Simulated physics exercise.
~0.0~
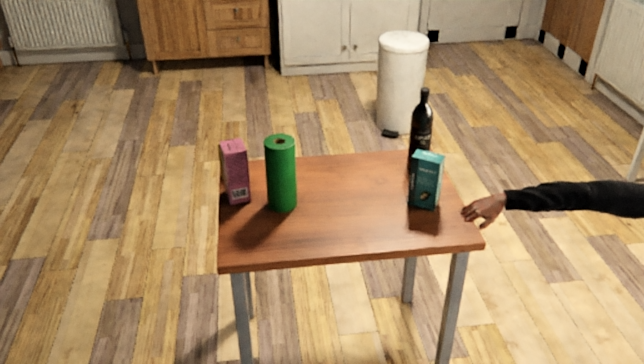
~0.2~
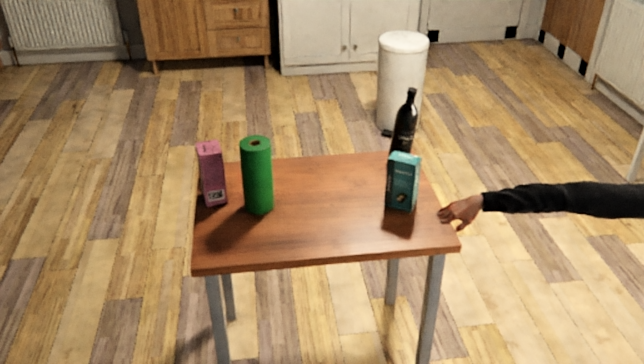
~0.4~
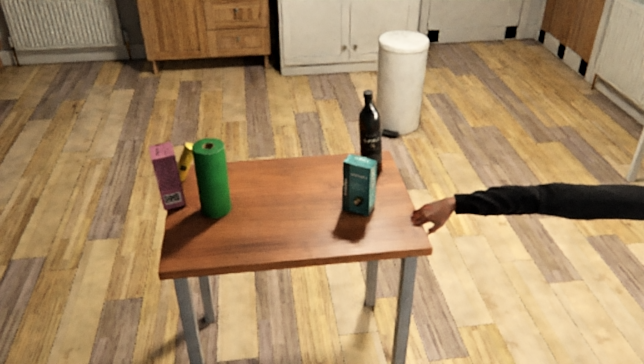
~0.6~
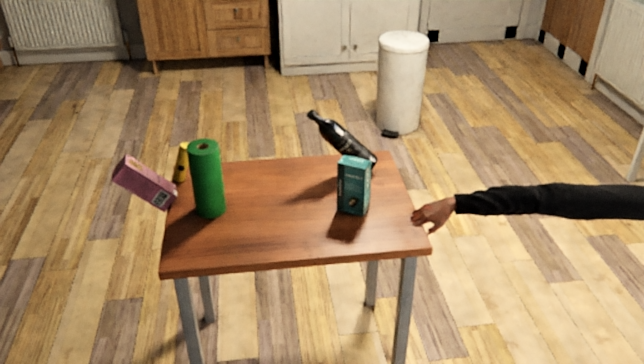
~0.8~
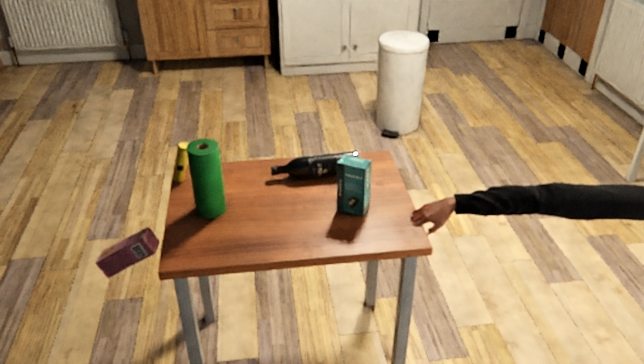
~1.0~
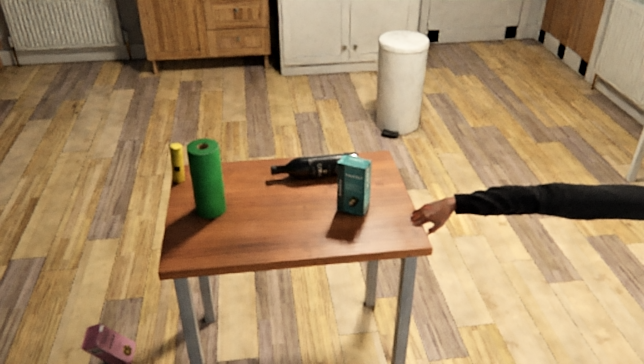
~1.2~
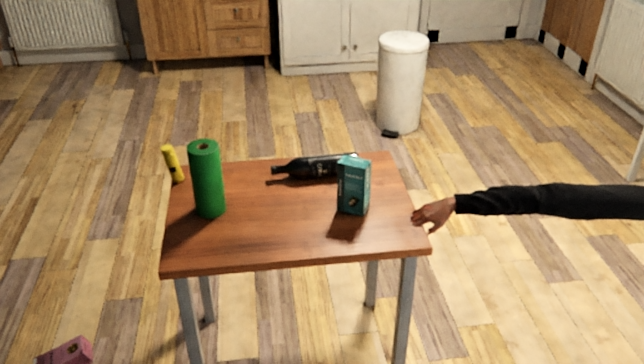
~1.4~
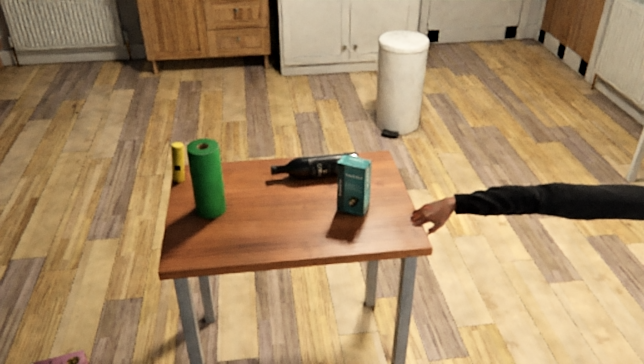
In this clip, a hand at the right edge of a small wooden table stays on it as it slides left and stops; the pink carton topples off the left side to the floor, the black bottle falls onto its side, and the green roll, turquoise packet and yellow shaker end upright.
